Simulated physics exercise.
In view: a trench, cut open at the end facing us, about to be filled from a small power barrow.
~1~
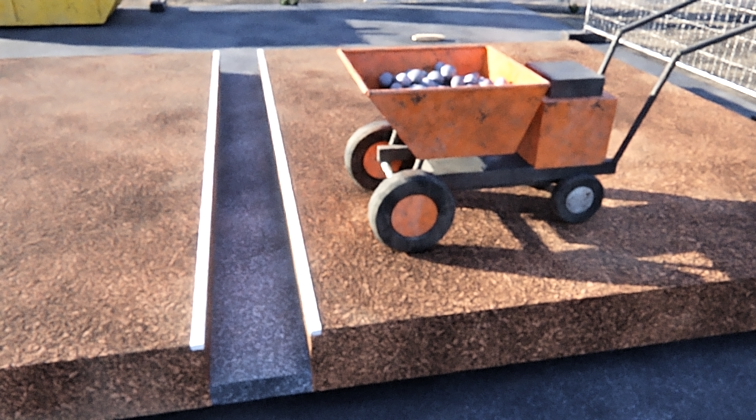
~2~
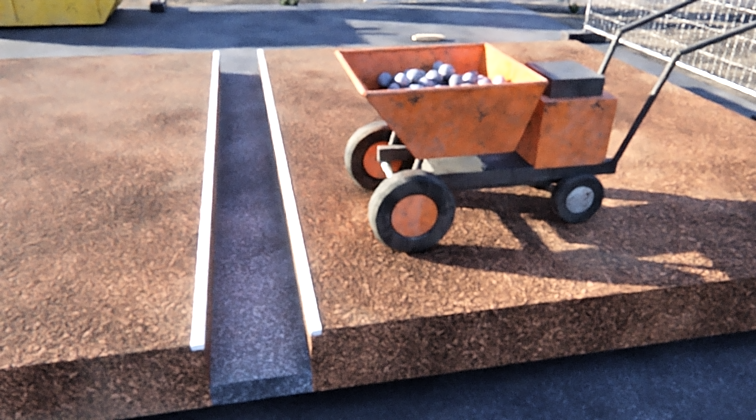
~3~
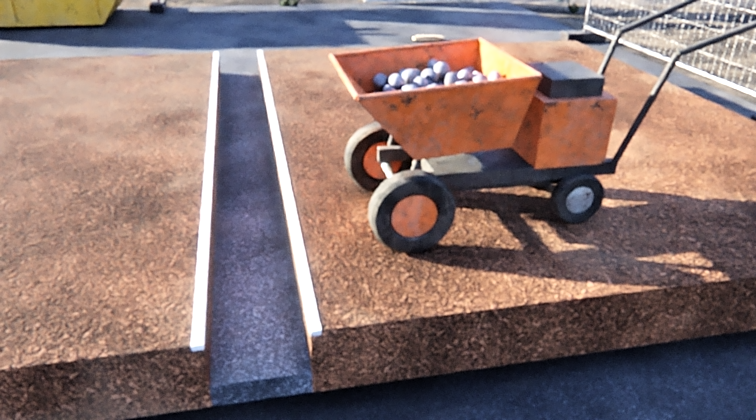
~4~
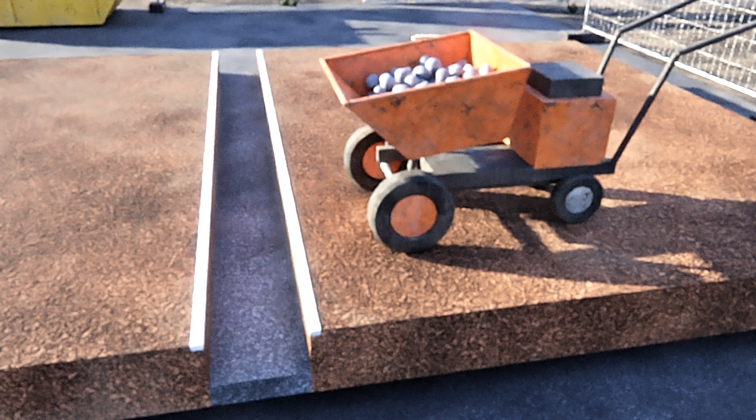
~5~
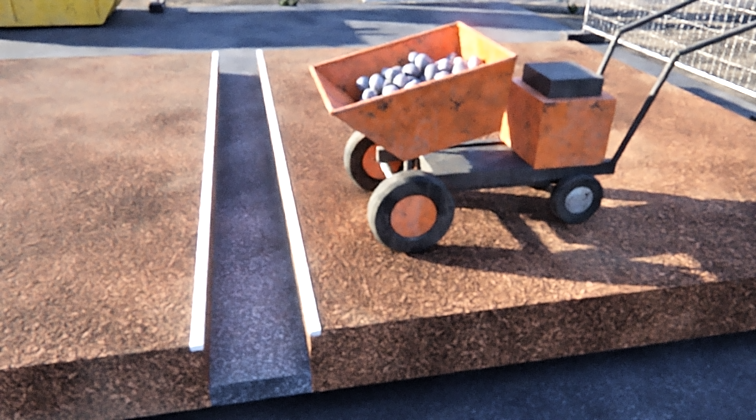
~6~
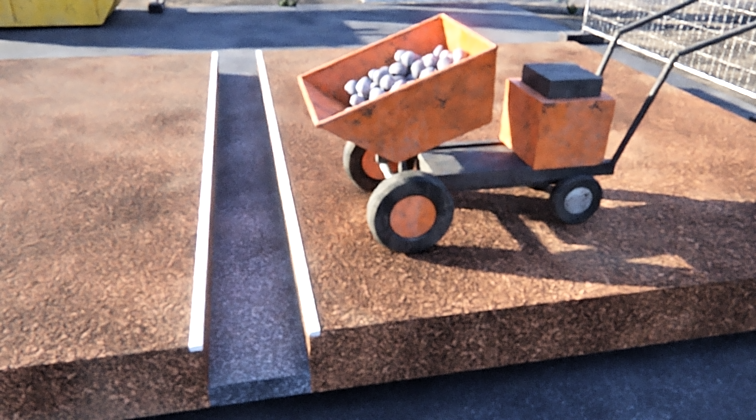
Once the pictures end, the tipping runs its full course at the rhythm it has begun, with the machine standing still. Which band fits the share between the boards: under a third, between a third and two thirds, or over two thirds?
The trench ends with over two thirds of it.
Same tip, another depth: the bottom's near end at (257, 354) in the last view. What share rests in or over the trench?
Roughly 70 in a hundred.
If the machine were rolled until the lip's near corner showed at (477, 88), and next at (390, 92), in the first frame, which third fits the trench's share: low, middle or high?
In turn: Under a third; over two thirds.
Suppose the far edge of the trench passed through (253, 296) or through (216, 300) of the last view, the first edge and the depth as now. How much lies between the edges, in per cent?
In turn 40 and 90 in a hundred.
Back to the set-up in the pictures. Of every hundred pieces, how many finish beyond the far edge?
Roughly 0 in a hundred.
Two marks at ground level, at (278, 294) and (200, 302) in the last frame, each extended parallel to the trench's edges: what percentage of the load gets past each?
Near 90 % and 0 %.
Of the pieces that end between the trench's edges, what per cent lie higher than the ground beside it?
Roughly 5 in a hundred.
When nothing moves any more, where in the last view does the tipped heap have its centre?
At about (244, 251).
Soon, skip tipped steeply; all in the skip.
A while on, skip tipped right over; most in the skip; about a quarter in or heaped over the trench; a stray few falling.
Towards the end, skip tipped right over; a small part in the skip; most in or heaped over the trench; a stray few beyond it.
Finally, skip tipped right over; nearly all in or heaped over the trench; a stray few beyond it.
